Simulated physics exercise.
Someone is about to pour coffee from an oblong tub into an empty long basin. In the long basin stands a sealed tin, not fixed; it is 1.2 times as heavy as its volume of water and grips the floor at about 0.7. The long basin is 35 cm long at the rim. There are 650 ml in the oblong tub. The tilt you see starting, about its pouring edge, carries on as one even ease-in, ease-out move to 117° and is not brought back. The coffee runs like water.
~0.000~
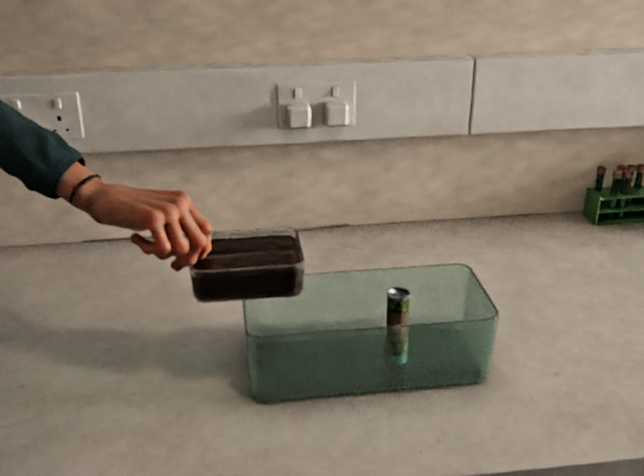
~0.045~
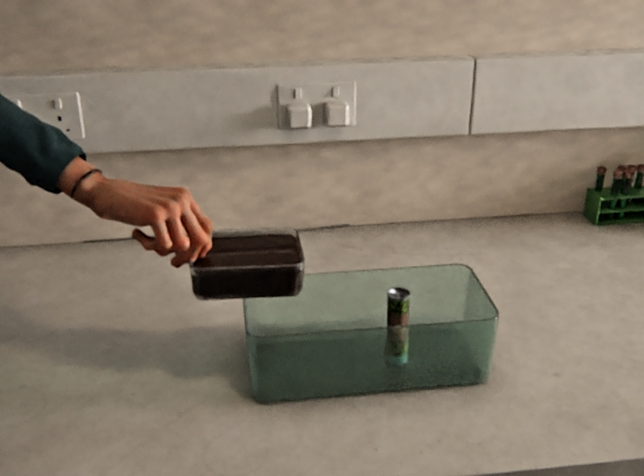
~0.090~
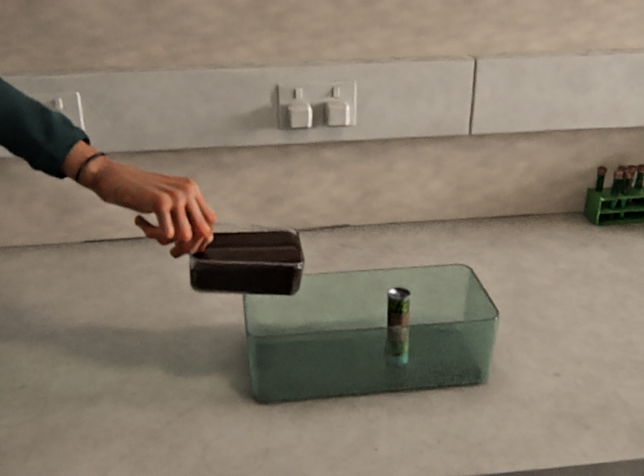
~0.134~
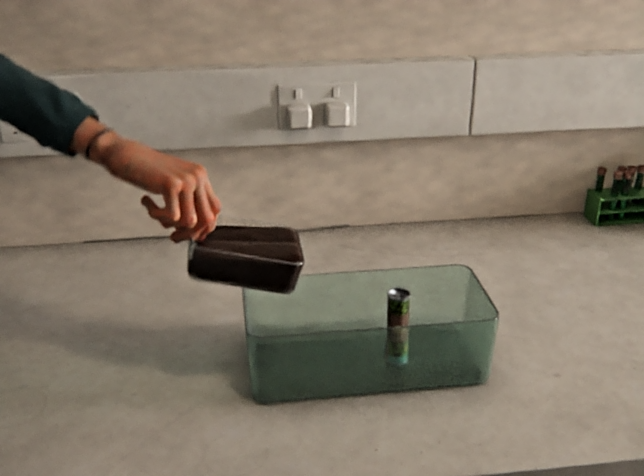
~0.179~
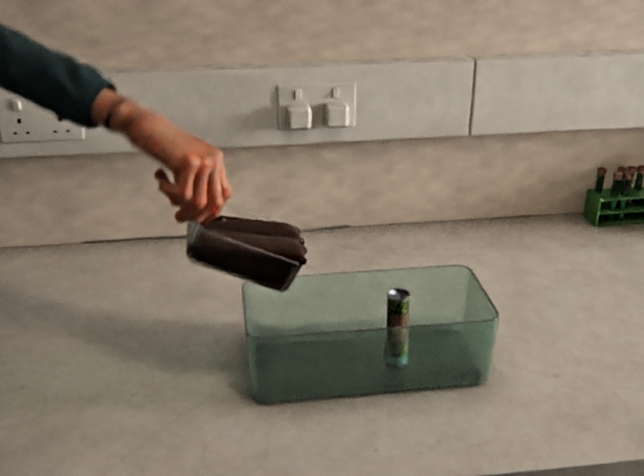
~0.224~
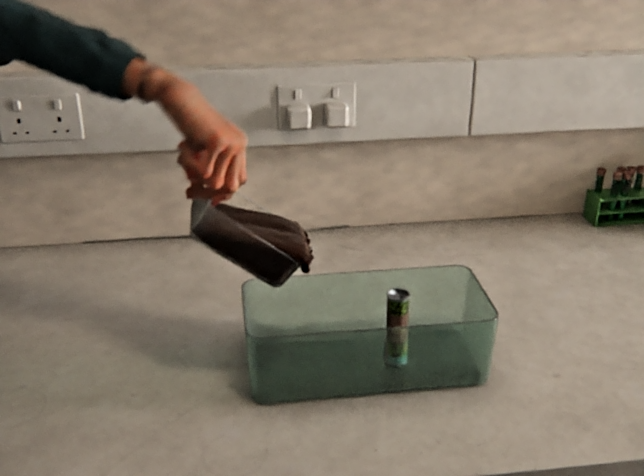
A hand tilted a small clear tub of dark liquid further and further to the right, and the liquid slid to its lip above a long green see-through basin with a small can inside.
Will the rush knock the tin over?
The tin falls.
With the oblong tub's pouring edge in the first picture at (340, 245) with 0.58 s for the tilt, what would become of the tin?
Then it remains upright.
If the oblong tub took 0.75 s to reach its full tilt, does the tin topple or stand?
The tin goes over.
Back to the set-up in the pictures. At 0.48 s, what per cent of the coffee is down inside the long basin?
Near 36 in a hundred.
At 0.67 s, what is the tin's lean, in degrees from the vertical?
It is at some 5°.
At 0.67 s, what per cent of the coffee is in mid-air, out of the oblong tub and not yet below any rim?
About 8 per cent.
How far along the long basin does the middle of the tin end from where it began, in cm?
About 6.0 cm.
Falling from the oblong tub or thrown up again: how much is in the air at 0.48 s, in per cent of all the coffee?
Near 54 in a hundred.
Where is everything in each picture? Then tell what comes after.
In the first picture, it leans 0°; its right rim is at (300, 246); the coffee meets the walls at (193, 255) and (299, 249); the long basin's rim runs from (244, 308) to (484, 290); the tin's top is at (399, 296).
In the second picture, it leans 2°; its right rim is at (301, 247); the coffee meets the walls at (193, 254) and (299, 248).
In the third picture, it leans 7°; its right rim is at (301, 247); the coffee meets the walls at (192, 249) and (299, 245).
In the fourth picture, it leans 15°; its right rim is at (300, 247); the coffee meets the walls at (191, 240) and (300, 241); 1 per cent is over the edge.
In the fifth picture, it leans 25°; its right rim is at (300, 248); the coffee meets the walls at (191, 227) and (291, 238); 4 per cent is over the edge.
In the sixth picture, it leans 38°; its right rim is at (299, 248); the coffee meets the walls at (193, 210) and (279, 228); 10 per cent is over the edge.
By 0.48 s the tilt is 109° and 10 per cent is still to pour; the tin stands where it began.
By 0.67 s the tilt is 117° and 0 per cent is still to pour; the tin leans 7°.
By 0.87 s the tilt is 117° and 0 per cent is still to pour; the tin leans 8°.
By 1.08 s the tilt is 117° and 0 per cent is still to pour; the tin leans 28°.
At rest the tin lies on its side.
